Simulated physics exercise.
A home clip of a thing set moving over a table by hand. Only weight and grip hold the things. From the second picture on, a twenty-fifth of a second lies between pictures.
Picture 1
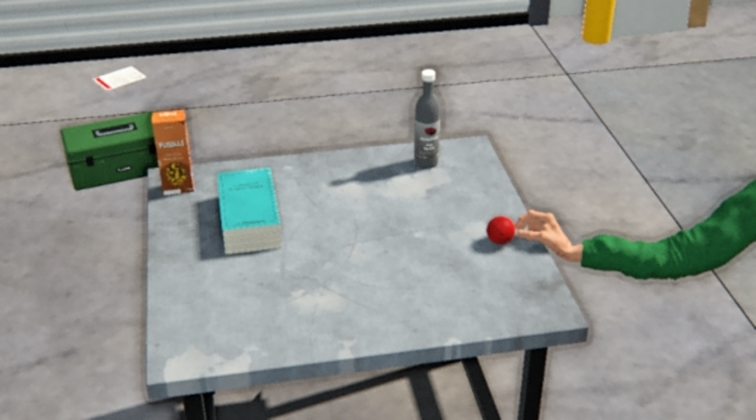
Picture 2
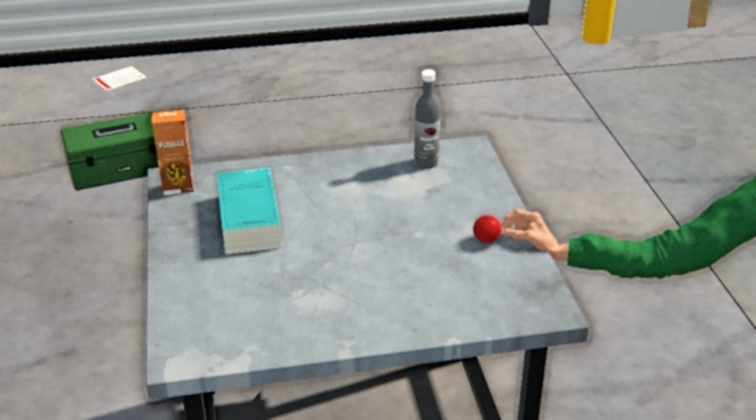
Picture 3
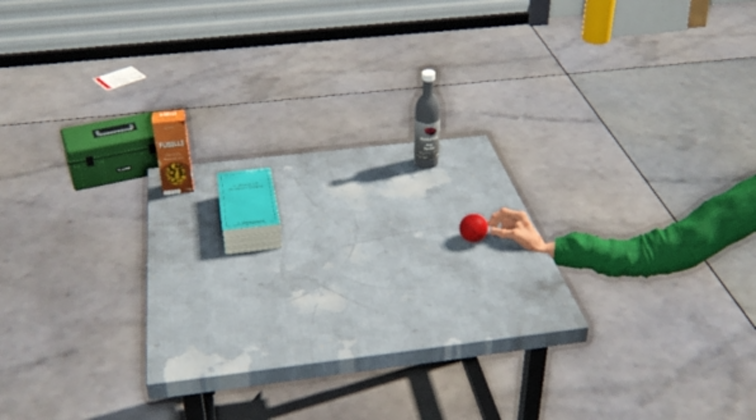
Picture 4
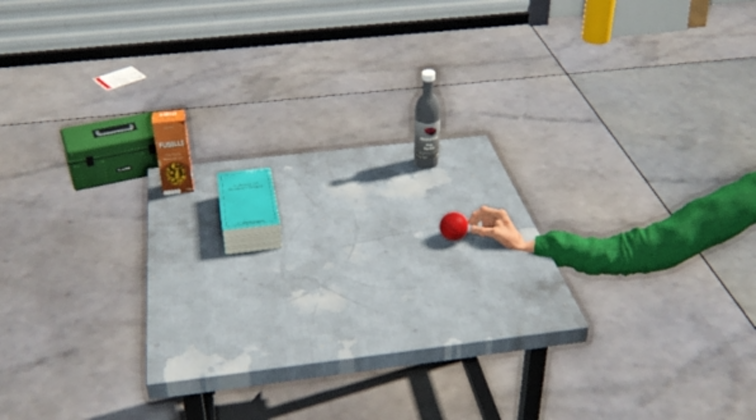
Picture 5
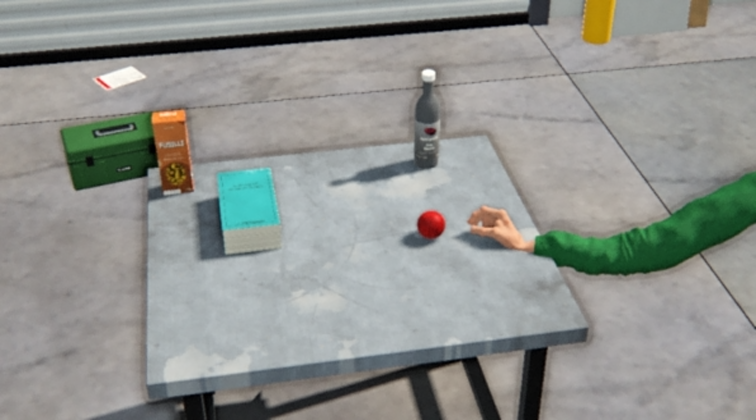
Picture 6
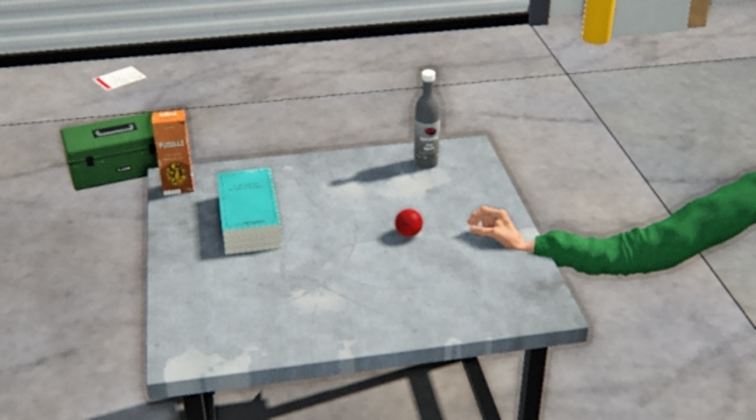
A red ball is pushed left across the table by a hand, then rolls on alone.
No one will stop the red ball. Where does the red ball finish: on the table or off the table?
The red ball stays on the table.
Then, 0.10 s after the last picture, red ball rolled well along near (354, 218).
Then, 0.20 s after the last picture, red ball rolled well along near (302, 214).
Then, 0.50 s after the last picture, red ball rolled well along near (301, 193).
Then, 0.90 s after the last picture, red ball rolled well along near (304, 173).
At rest, moved from the start, red ball. Seen from the same camera at the end, red ball near (305, 163).
